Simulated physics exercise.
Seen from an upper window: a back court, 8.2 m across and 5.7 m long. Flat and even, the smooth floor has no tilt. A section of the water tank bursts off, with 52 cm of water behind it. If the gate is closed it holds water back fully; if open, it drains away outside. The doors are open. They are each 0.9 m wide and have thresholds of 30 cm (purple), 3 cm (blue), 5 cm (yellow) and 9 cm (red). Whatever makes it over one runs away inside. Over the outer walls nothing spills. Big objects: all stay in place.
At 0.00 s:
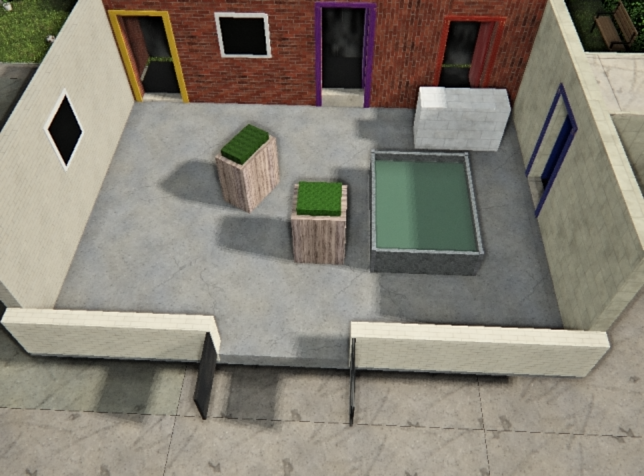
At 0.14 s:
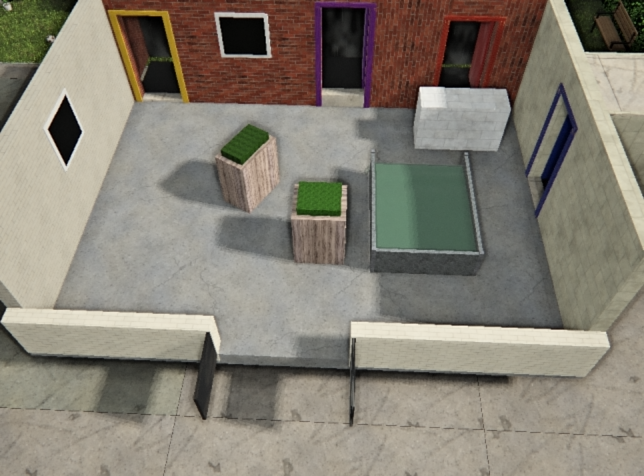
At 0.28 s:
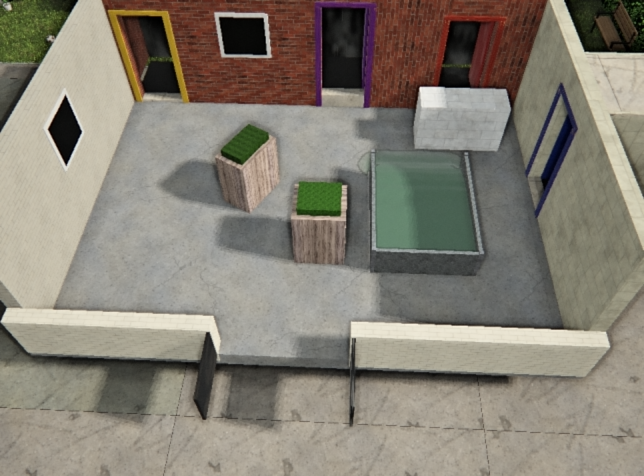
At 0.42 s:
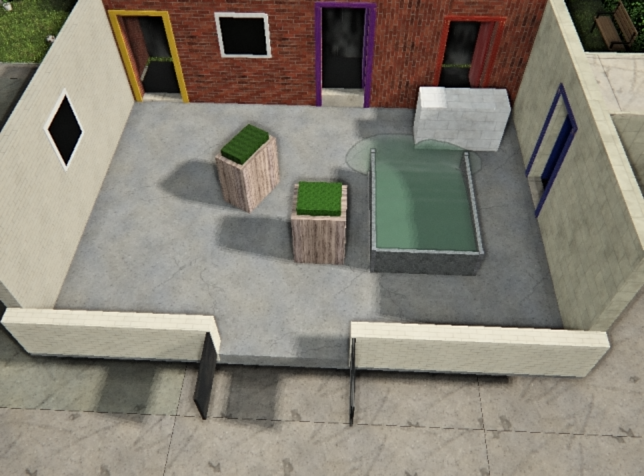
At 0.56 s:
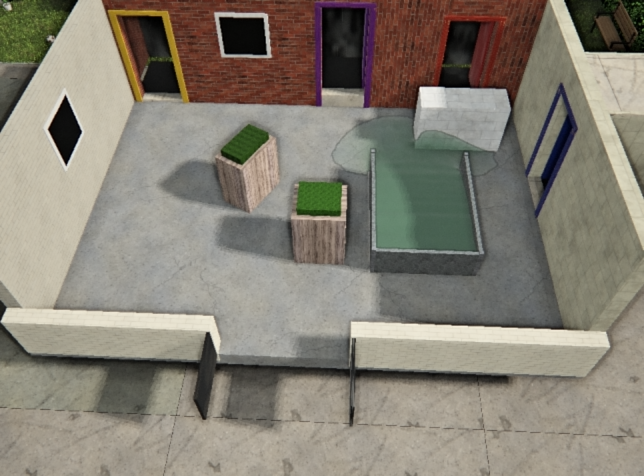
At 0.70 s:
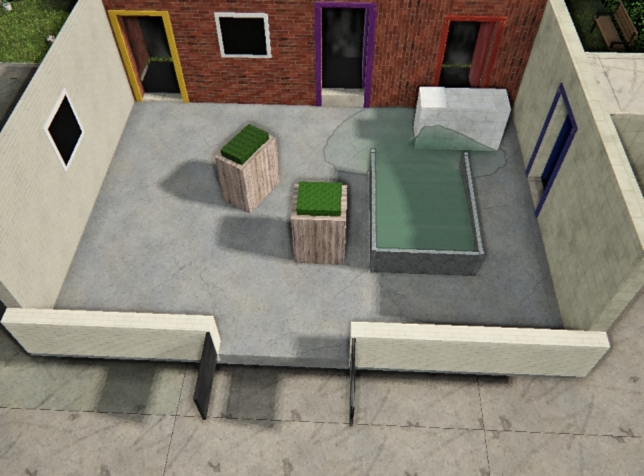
Greenish water poured out through the far side of the water tank after that section burst off, then spread in a thin, widening sheet across the gray floor and around the white block behind.
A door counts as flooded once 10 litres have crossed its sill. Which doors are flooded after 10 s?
At the purple door the amount will not overshoot the limit, at the blue door the amount will overshoot the limit, at the yellow door the amount will overshoot the limit, at the red door the amount will overshoot the limit.
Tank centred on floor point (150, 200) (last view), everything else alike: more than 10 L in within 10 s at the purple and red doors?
For the purple door, the amount is acceptable; for the red door, the amount is acceptable.
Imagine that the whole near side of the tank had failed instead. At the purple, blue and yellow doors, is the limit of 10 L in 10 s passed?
Against that limit: Purple under, blue above, yellow under.
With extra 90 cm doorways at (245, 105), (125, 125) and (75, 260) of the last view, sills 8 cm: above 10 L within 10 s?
In turn: Short of it, beyond it, short of it.
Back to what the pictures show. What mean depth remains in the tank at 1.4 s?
Mean depth: About 31 cm.
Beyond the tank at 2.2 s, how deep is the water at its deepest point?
I'd say near 30 centimetres.
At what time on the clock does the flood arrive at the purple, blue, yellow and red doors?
Purple: 0.9 s; blue: 1.3 s; yellow: 2.8 s; red: 1.2 s.
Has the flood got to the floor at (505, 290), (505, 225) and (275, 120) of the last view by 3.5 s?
Soaked, soaked, soaked.
After 1.4 s water covers 15 % of the floor and is deepest (37 cm) near (430, 153); purple door 20 cm at the sill, 0 L in, blue door 6 cm at the sill, 0 L in, yellow door not reached, red door 4 cm at the sill, 0 L in.
After 2.2 s water covers 25 % of the floor and is deepest (30 cm) near (430, 153); purple door 23 cm at the sill, 0 L in, blue door 12 cm at the sill, 18 L in, yellow door not reached, red door 6 cm at the sill, 0 L in.
After 3.5 s water covers 45 % of the floor and is deepest (23 cm) near (511, 114); purple door 15 cm at the sill, 0 L in, blue door 10 cm at the sill, 68 L in, yellow door 4 cm at the sill, 0 L in, red door 11 cm at the sill, 1 L in.
After 6.0 s water covers 65 % of the floor and is deepest (12 cm) near (436, 129); purple door 9 cm at the sill, 0 L in, blue door 6 cm at the sill, 108 L in, yellow door 8 cm at the sill, 20 L in, red door 12 cm at the sill, 39 L in.
After 10.0 s water covers 90 % of the floor and is deepest (7 cm) near (45, 332); purple door 5 cm at the sill, 0 L in, blue door 5 cm at the sill, 123 L in, yellow door 6 cm at the sill, 41 L in, red door 4 cm at the sill, 43 L in.
